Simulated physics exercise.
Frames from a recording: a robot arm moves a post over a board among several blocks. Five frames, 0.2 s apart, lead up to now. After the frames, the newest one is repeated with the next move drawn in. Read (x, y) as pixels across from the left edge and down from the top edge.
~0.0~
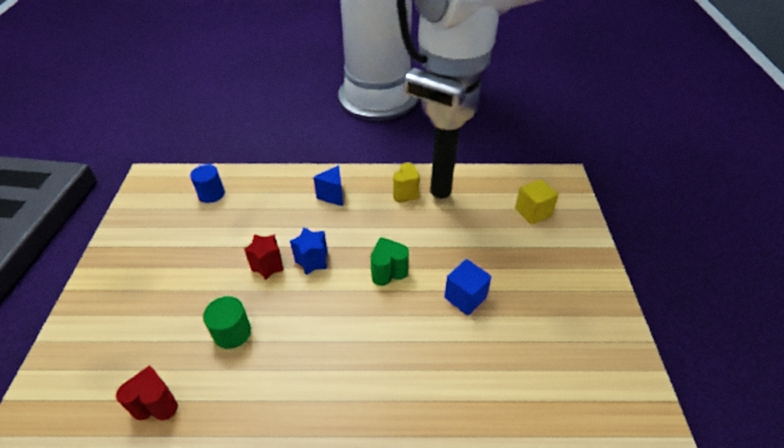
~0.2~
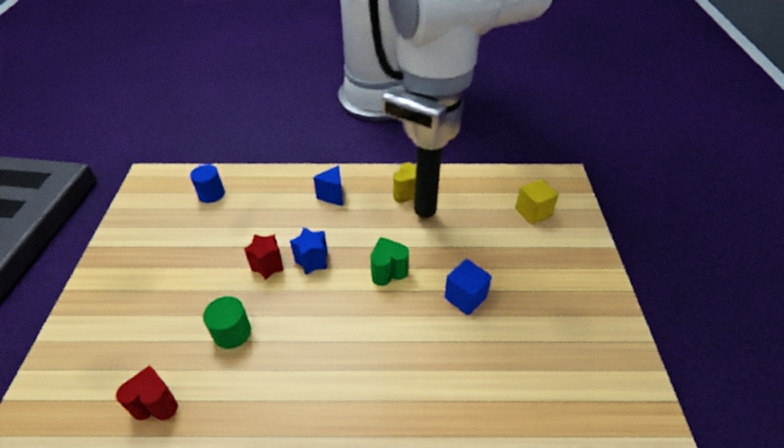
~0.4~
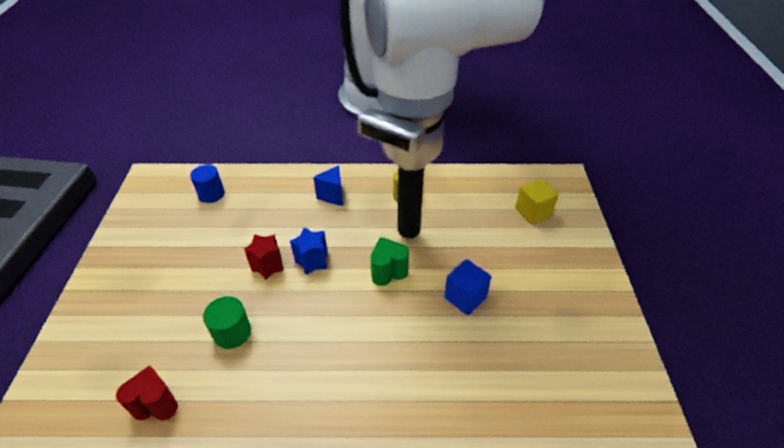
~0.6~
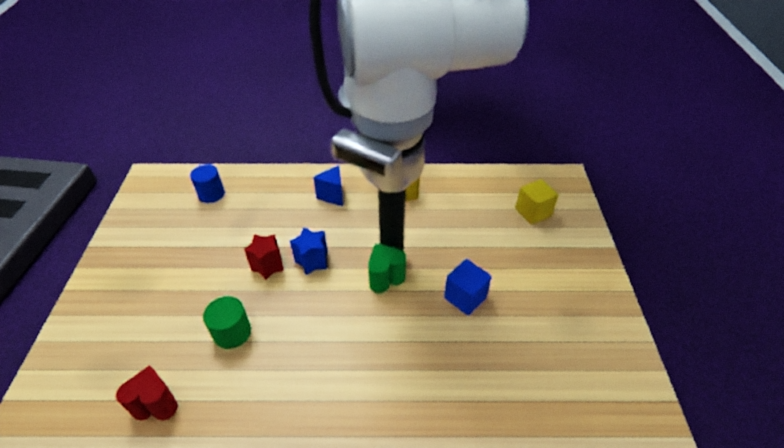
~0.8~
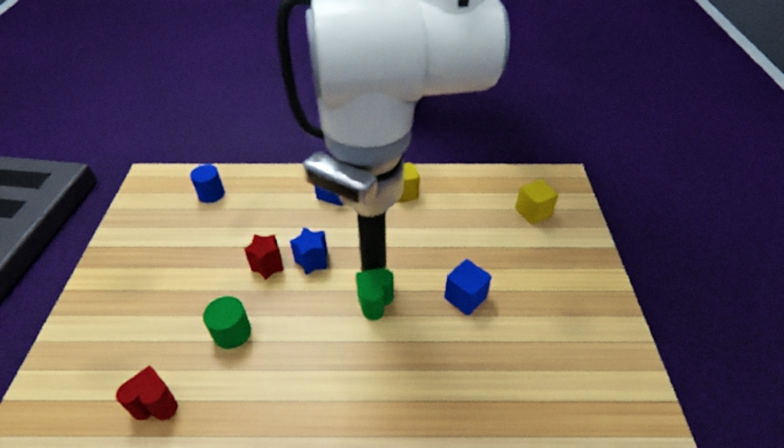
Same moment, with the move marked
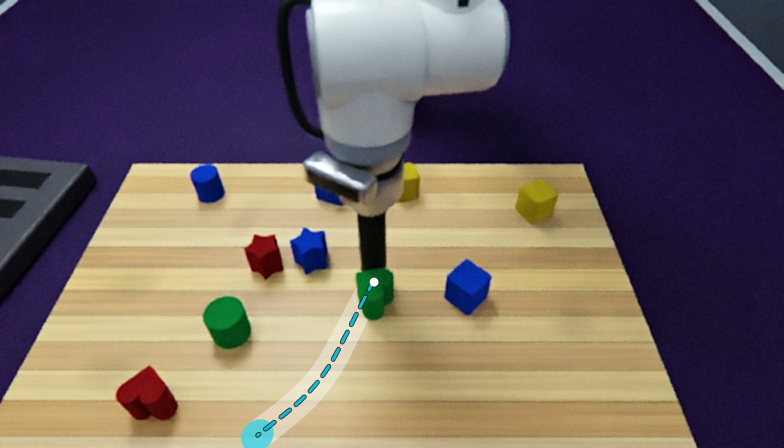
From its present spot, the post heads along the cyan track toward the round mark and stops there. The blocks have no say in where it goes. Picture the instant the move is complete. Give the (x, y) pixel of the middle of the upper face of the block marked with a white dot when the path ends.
In the picture, that point is around (373, 327).
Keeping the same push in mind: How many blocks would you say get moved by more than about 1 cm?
It displaces one.
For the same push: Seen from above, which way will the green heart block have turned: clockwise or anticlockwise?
Anticlockwise, looking down.
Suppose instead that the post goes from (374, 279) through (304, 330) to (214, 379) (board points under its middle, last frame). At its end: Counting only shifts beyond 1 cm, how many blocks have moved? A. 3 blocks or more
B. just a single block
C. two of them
I choose B.
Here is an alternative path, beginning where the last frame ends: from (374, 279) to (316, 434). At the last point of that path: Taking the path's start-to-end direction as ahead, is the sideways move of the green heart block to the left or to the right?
Heads left.
The drawn path runs from (374, 279) over (349, 328) and (316, 384) to (257, 435); the dot is on the green heart block.
The first path, step by step. One third of the way, post (349, 322); green heart block (372, 324), turned 40° anticlockwise.
Two thirds of the way, post (314, 379); green heart block (373, 327), turned 50° anticlockwise.
At the end, post (255, 430); blue star-shaped block not moved; green heart block (373, 327), turned 50° anticlockwise.
